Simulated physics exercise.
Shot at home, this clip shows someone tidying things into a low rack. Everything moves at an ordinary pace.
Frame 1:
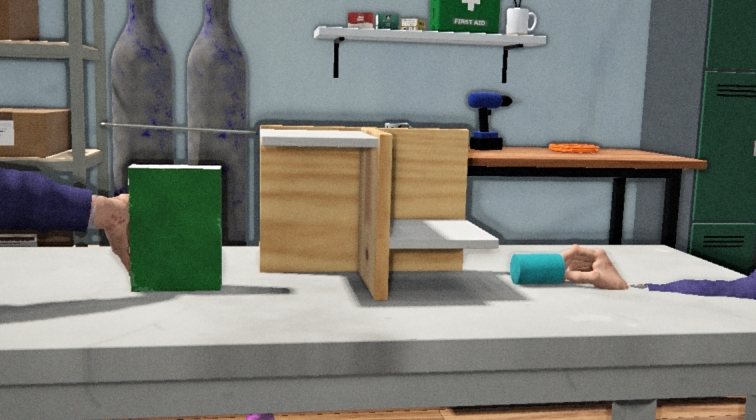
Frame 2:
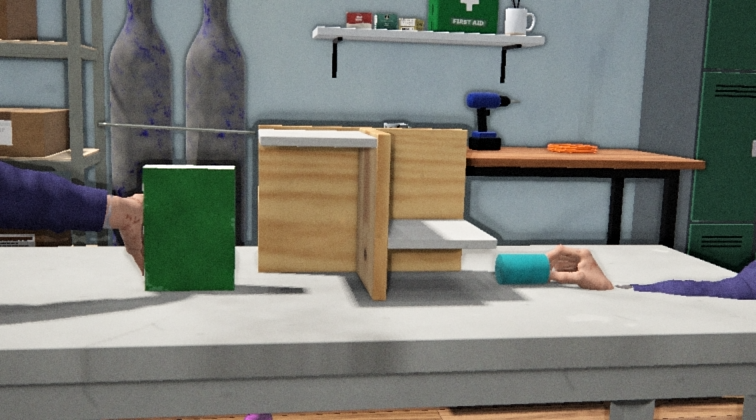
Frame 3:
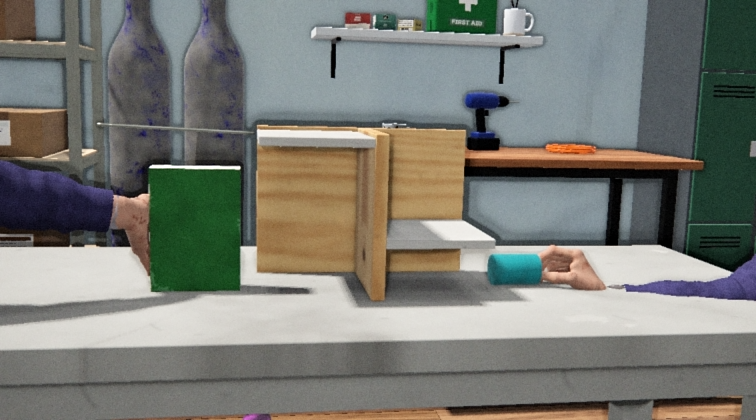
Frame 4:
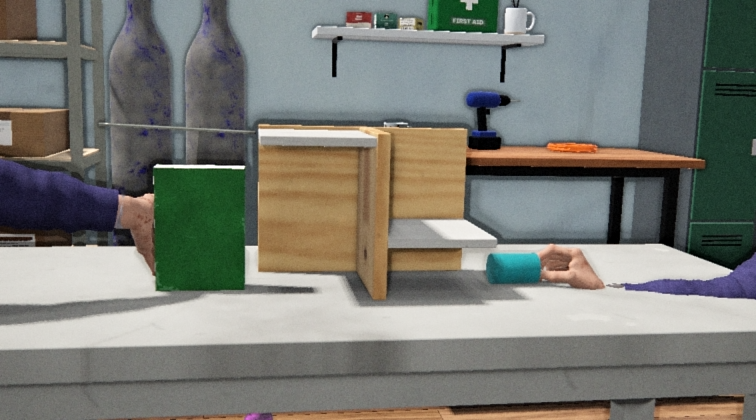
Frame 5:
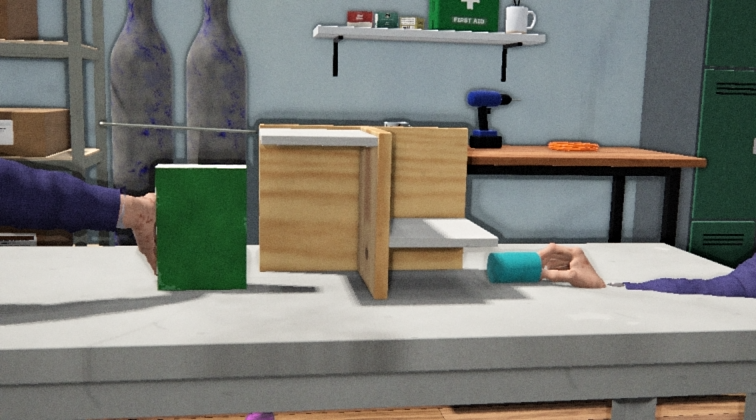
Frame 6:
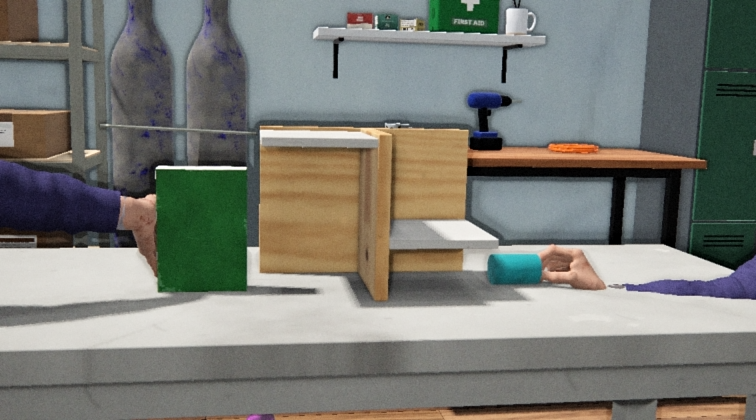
On a table, two hands slide a green book and a turquoise candle toward a shelf.
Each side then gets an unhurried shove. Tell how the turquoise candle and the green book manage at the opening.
At the end, the turquoise candle is going to sneak under; the green book is going to sneak under.
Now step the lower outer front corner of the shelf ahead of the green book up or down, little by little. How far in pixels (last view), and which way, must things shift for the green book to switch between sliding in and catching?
The change comes after a shift of around 28 pixels down.
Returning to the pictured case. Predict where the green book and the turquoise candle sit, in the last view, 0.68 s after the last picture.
Roughly (256, 229) and (463, 270).
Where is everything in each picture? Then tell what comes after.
Hands sliding the things forward; turquoise candle (537, 269); green book (176, 228); shelf (373, 209), in the first picture.
Hands sliding the things forward; green book (191, 228); shelf (372, 209), in the second picture.
Hands sliding the things forward; turquoise candle (515, 269); shelf (370, 209), in the third picture.
Hands sliding the things forward; green book (201, 228); shelf (372, 208), in the fourth picture.
Hands sliding the things forward; turquoise candle (514, 268); shelf (373, 207), in the fifth picture.
Hands sliding the things forward; turquoise candle (514, 269); green book (203, 229); shelf (373, 209), in the sixth picture.
Then, 0.42 s after the last picture, turquoise candle sliding up to the opening near (490, 269); green book sliding up to the opening near (230, 229).
Then, 0.68 s after the last picture, turquoise candle part of the way in near (463, 270); green book part of the way in near (256, 229).
At rest, the turquoise candle slides in, near (456, 270); the green book slides in, near (304, 229).
